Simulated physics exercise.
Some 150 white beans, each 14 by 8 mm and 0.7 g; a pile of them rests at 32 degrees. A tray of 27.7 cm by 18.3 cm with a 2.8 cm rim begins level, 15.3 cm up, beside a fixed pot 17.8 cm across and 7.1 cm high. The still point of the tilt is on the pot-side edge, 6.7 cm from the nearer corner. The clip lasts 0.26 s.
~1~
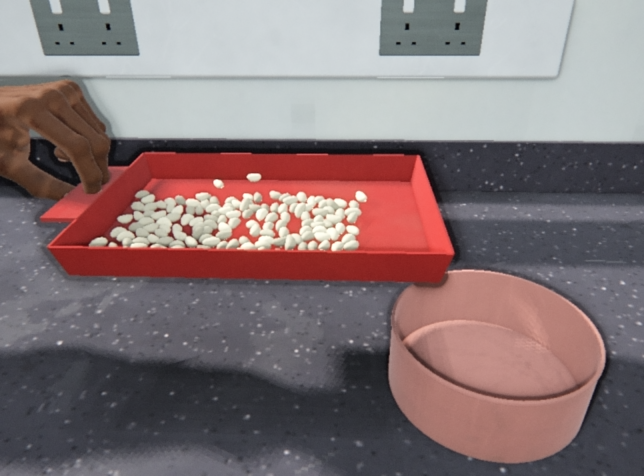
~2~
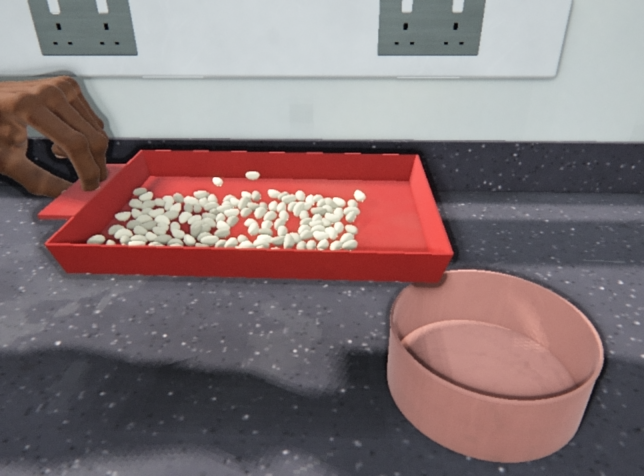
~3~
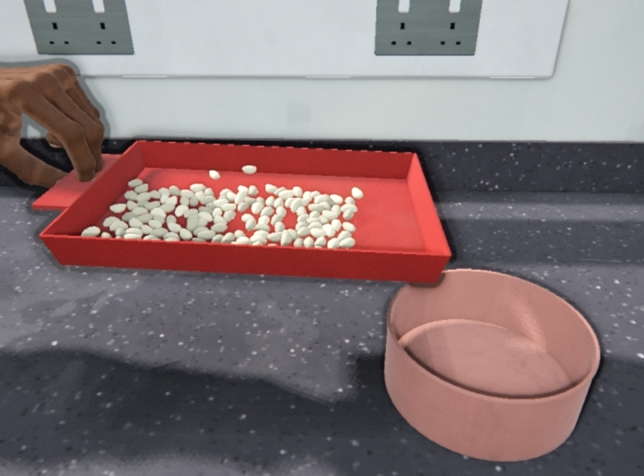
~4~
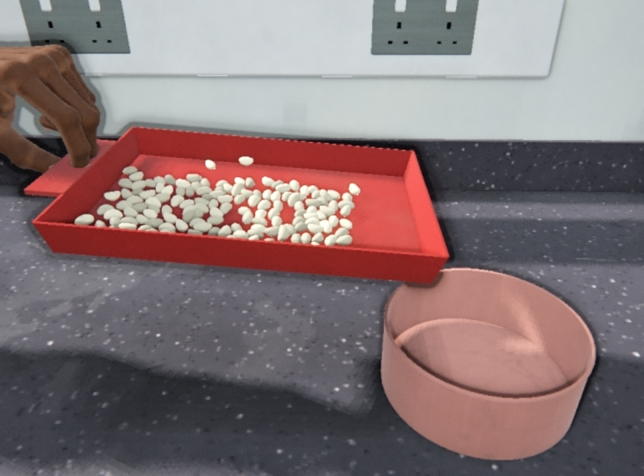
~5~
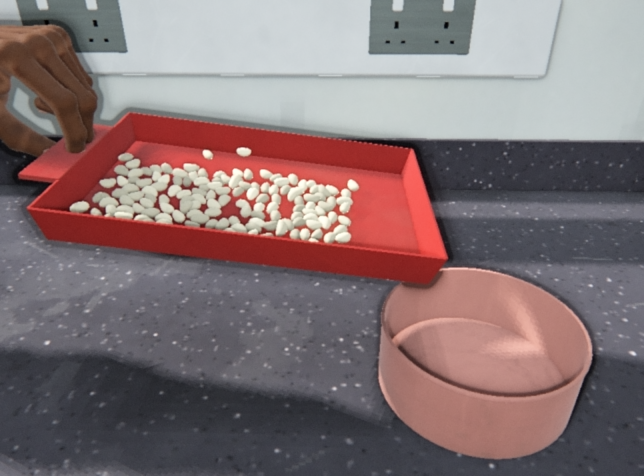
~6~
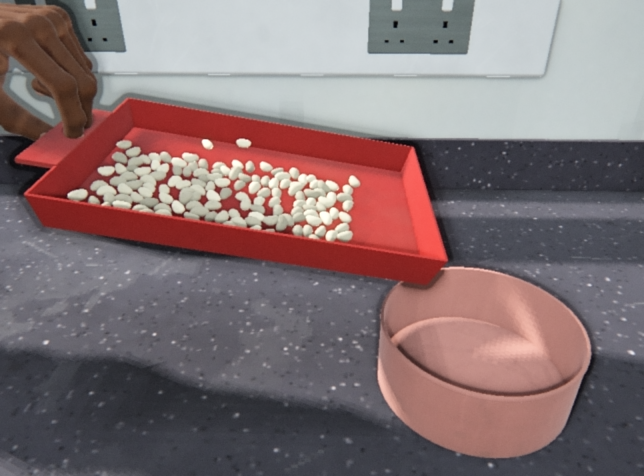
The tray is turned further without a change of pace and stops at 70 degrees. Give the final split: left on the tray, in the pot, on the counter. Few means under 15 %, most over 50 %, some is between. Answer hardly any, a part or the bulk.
Tray the bulk, pot a part, counter hardly any.
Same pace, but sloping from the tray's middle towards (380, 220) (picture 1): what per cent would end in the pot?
About 5 per cent.
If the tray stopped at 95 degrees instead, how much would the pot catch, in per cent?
In that case some 90 per cent.
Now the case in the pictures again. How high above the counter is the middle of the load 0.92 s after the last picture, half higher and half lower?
About 18 cm.
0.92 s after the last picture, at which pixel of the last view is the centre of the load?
At about (398, 224).
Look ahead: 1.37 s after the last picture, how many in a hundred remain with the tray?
Some 70 per cent of the load.
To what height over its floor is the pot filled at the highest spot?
About 1.0 cm.
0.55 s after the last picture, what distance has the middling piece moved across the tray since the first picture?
Some 9 cm.
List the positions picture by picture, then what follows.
In the first frame, tray tilt 0 degrees, front corners at (60, 243) and (443, 249); middle of the pieces at (234, 223); pot at (493, 325).
In the second frame, tray tilt 1 degrees, front corners at (58, 240) and (442, 249); middle of the pieces at (232, 221).
In the third frame, tray tilt 2 degrees, front corners at (52, 232) and (440, 250); middle of the pieces at (229, 216).
In the fourth frame, tray tilt 5 degrees, front corners at (46, 219) and (438, 251), lowest corner right front; middle of the pieces at (225, 208).
In the fifth frame, tray tilt 8 degrees, front corners at (41, 205) and (437, 253), lowest corner right front; middle of the pieces at (224, 200).
In the sixth frame, tray tilt 10 degrees, front corners at (39, 191) and (437, 254), lowest corner right front; middle of the pieces at (226, 193); pot at (481, 322).
Then, 0.55 s after the last picture, tilt 39 degrees; the tray holds 100 %, the pot 0 %.
Then, 0.92 s after the last picture, tilt 58 degrees; the tray holds 95 %, the pot 0 %.
Then, 1.37 s after the last picture, tilt 70 degrees; the tray holds 70 %, the pot 20 %.
In the end, tray 60 %, pot 35 %, counter 5 %.
